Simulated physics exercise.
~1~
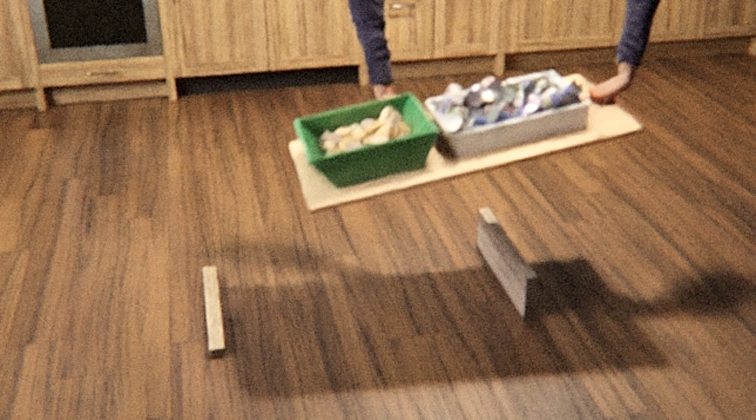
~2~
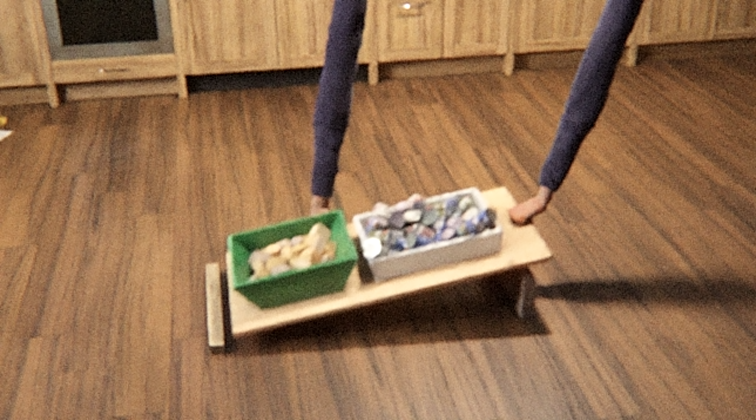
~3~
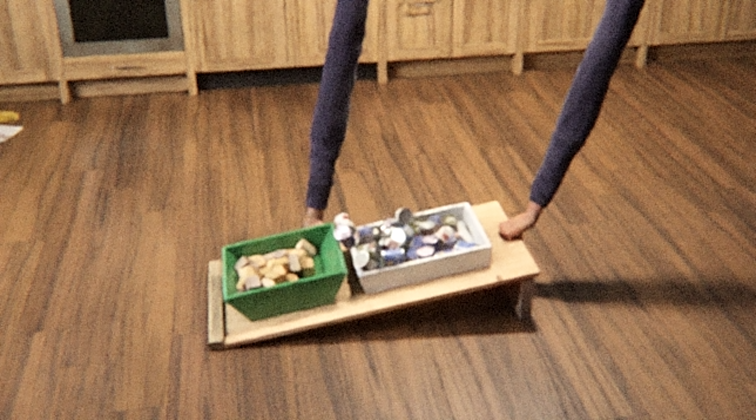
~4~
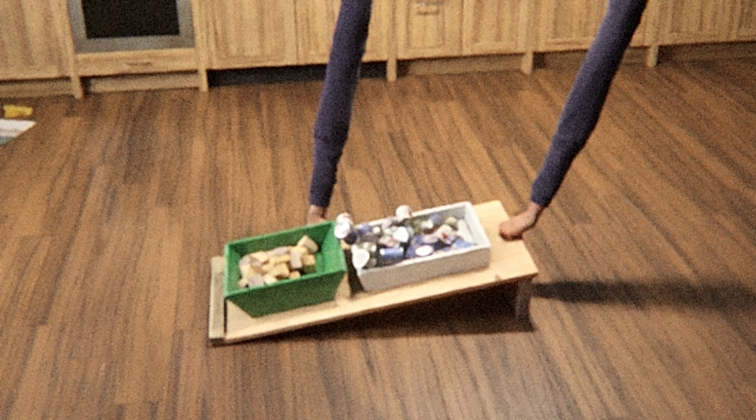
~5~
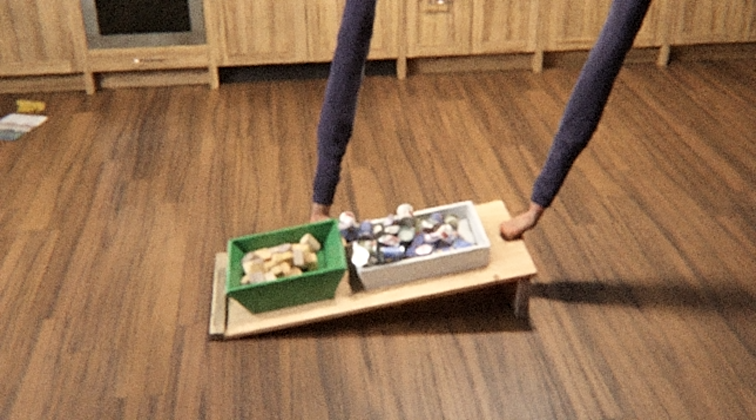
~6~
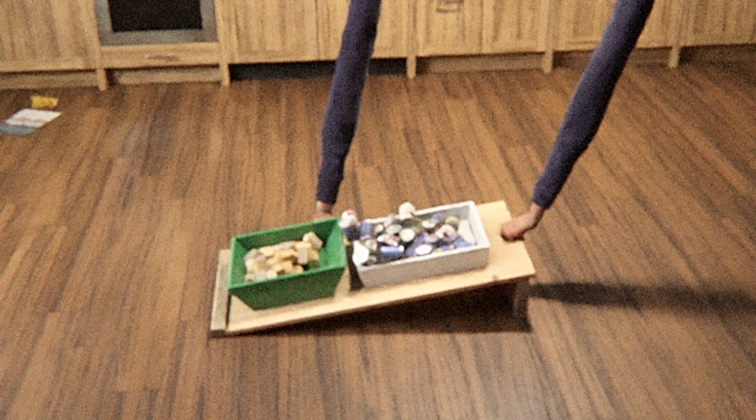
Two hands carried a wooden board holding a green bin of wood scraps and a white bin of small tins down and left onto two strips on the floor, where it settled tilted, the tins shifting left but the bins staying mostly full.
